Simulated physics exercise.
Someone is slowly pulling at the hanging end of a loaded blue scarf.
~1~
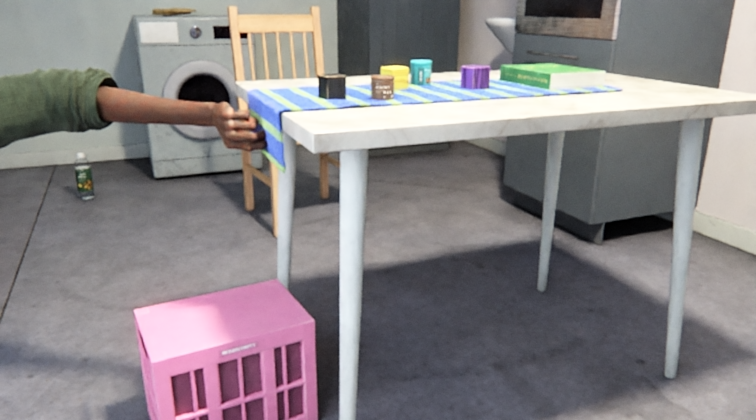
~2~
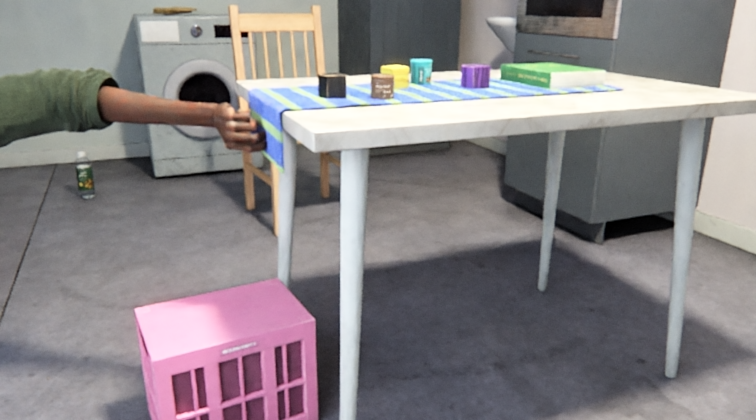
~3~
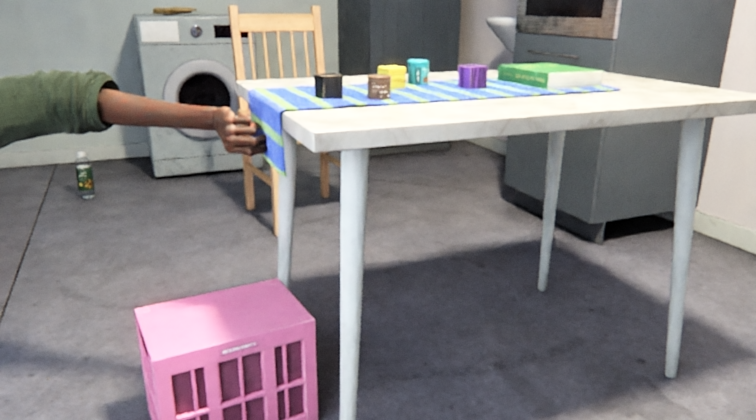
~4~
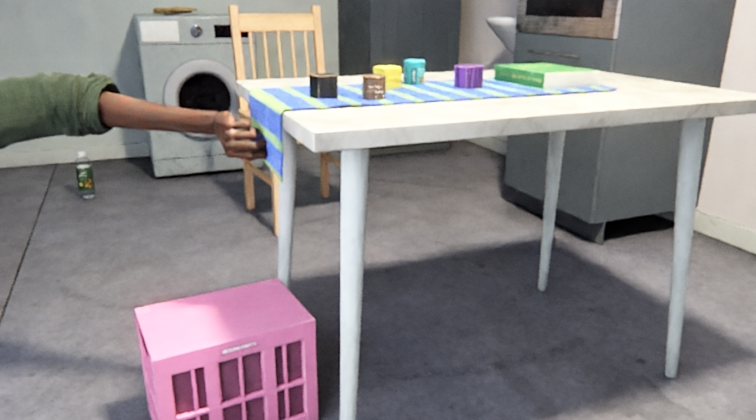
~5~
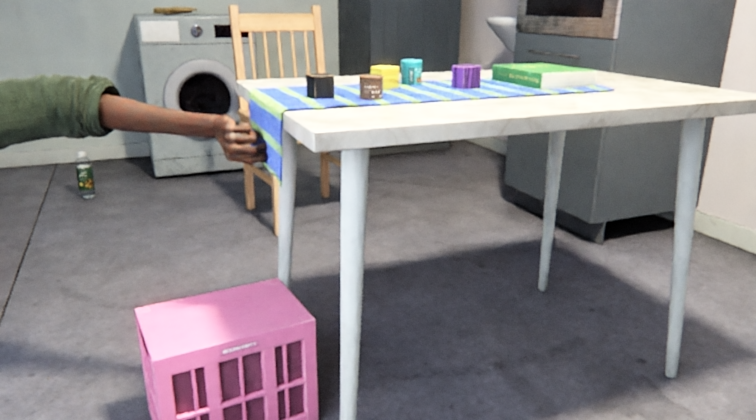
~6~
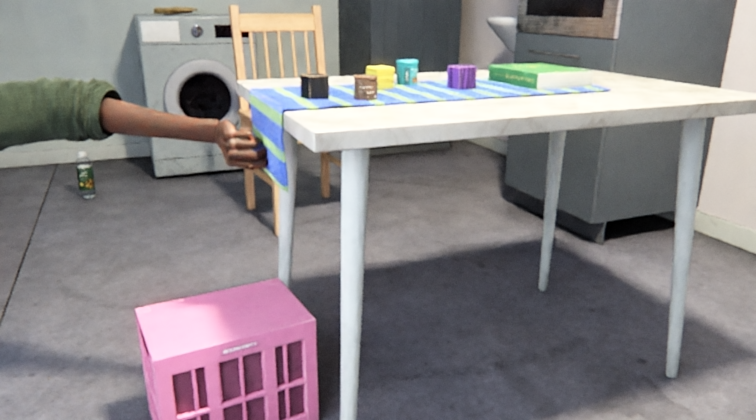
A hand reaching in from the left grips the hanging end of a blue striped scarf and slowly draws it slightly downward beside a pink crate. On the white table, the black, brown, yellow, turquoise and purple objects and the green book shift a little leftward with the cloth.
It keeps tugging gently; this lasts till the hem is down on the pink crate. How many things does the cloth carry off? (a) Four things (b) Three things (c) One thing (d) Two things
Three things.
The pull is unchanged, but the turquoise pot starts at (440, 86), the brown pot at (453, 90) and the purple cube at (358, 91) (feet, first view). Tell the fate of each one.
The turquoise pot is still on top, the brown pot is still on top, the purple cube is off the top.
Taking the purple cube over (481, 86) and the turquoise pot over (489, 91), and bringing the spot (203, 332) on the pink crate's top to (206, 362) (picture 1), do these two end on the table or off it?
In the end the purple cube rides it out; meanwhile the turquoise pot rides it out.
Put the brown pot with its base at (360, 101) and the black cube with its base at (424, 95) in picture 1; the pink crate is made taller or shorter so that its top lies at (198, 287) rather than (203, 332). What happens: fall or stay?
The brown pot ends up off the top and the black cube ends up still on top.
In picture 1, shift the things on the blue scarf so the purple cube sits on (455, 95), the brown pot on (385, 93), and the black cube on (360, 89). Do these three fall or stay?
In the end the purple cube is still on top, the brown pot is no longer on top, and the black cube is no longer on top.
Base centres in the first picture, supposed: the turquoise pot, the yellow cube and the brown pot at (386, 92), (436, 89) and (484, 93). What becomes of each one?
Of the three, the turquoise pot ends off the top, the yellow cube stays aloft and the brown pot stays aloft.
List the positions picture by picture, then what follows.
The first frame shows hem (284, 173); black cube (332, 75); brown pot (383, 76); yellow cube (395, 67); turquoise pot (421, 61); purple cube (476, 66); top of the crate (203, 332).
The second frame shows hem (284, 174); black cube (332, 74).
The third frame shows hem (286, 177); brown pot (379, 76).
The fourth frame shows hem (283, 183); yellow cube (387, 67); top of the crate (203, 331).
The fifth frame shows hem (281, 186); turquoise pot (412, 61).
The sixth frame shows hem (288, 192); black cube (314, 75); brown pot (366, 76); yellow cube (380, 67); turquoise pot (407, 61); purple cube (462, 66).
Soon after, hem near (269, 214); all still up.
Then, hem near (269, 257); black cube gone.
Further on, hem on the crate; black cube, brown pot and yellow cube gone.
At rest, hem on the crate; black cube, brown pot and yellow cube gone. It carries off three.
